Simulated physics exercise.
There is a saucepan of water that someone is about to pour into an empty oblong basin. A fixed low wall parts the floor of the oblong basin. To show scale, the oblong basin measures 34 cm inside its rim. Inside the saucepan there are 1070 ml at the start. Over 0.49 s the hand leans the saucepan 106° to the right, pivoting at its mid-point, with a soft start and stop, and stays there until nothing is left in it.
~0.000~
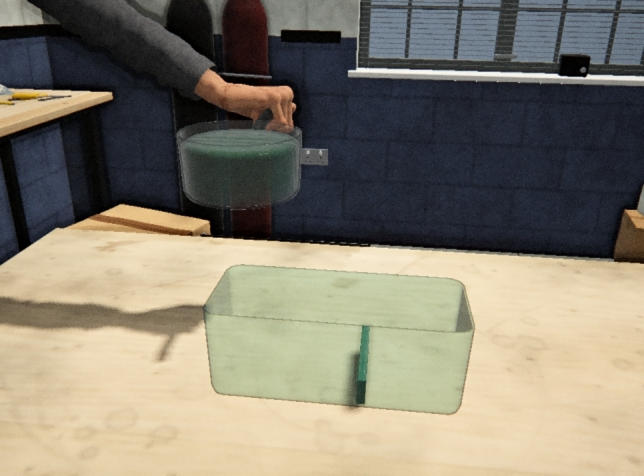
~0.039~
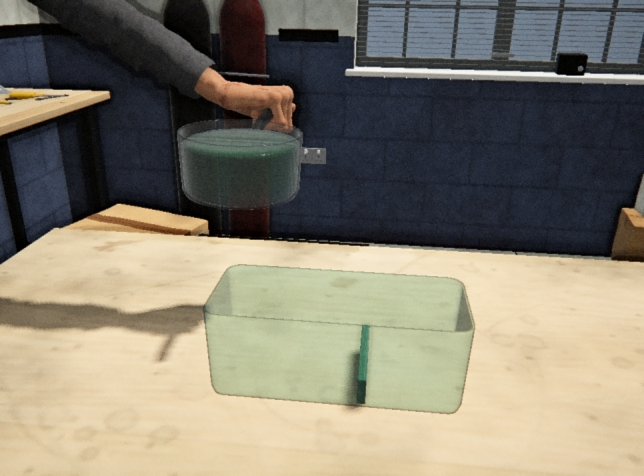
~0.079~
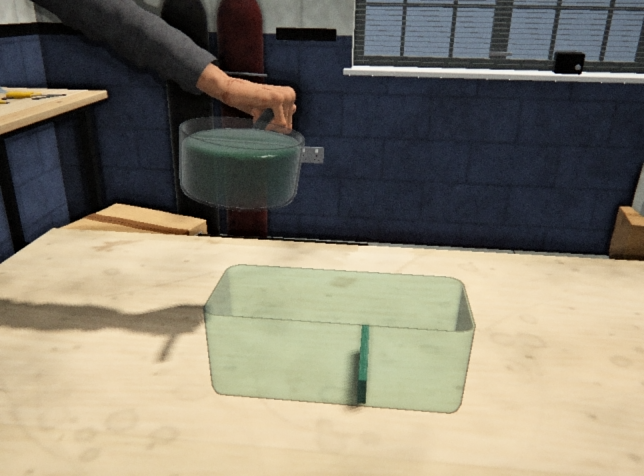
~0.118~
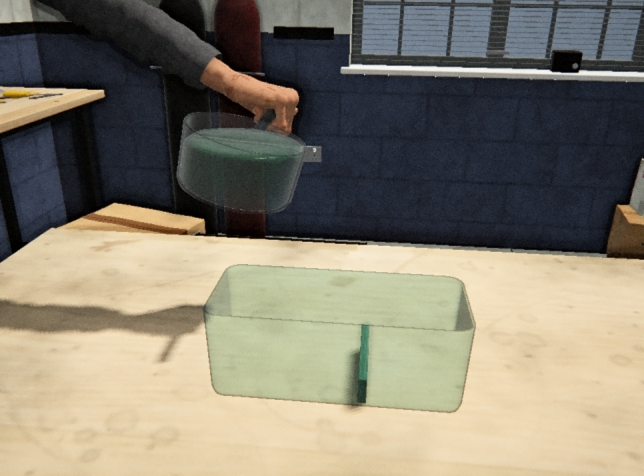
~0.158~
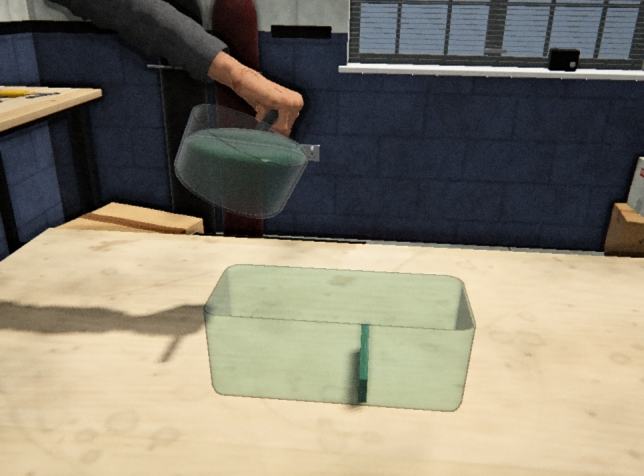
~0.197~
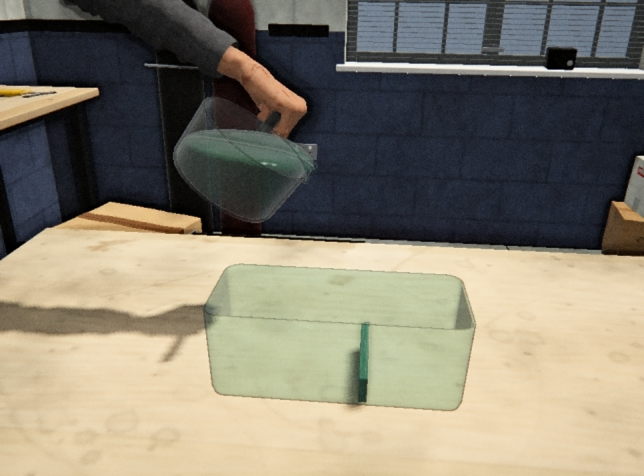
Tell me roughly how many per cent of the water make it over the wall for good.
Roughly 25 per cent make it over.
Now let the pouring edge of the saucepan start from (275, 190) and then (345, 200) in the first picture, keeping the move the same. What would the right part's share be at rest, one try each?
Respectively 30 and 40 %.
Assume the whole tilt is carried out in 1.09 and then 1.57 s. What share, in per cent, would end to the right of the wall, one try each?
Respectively about 45 and 50 percent.
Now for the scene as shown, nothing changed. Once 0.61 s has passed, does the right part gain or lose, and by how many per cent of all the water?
There is a rise of about 6.
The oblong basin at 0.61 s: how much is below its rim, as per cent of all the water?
I'd put it at roughly 88 per cent.
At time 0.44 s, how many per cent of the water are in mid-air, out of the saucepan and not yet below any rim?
Close to 56 per cent, I'd say.
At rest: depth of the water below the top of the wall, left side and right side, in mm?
Left: Roughly 14 mm; right: Roughly 24 mm.
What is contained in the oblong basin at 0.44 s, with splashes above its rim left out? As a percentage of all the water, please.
About 22%.
Then, 0.44 s in, the tilt is 103° and 22 per cent is still to pour, 18 is left of the wall and 5 right of it.
Then, 0.61 s in, the tilt is 106° and 4 per cent is still to pour, 69 is left of the wall and 19 right of it.
Then, 0.79 s in, the tilt is 106° and 1 per cent is still to pour, 62 is left of the wall and 22 right of it.
Then, 0.99 s in, the tilt is 106° and 0 per cent is still to pour, 65 is left of the wall and 24 right of it.
Finally, 65 per cent lies left of the wall, 25 right of it and 10 outside.
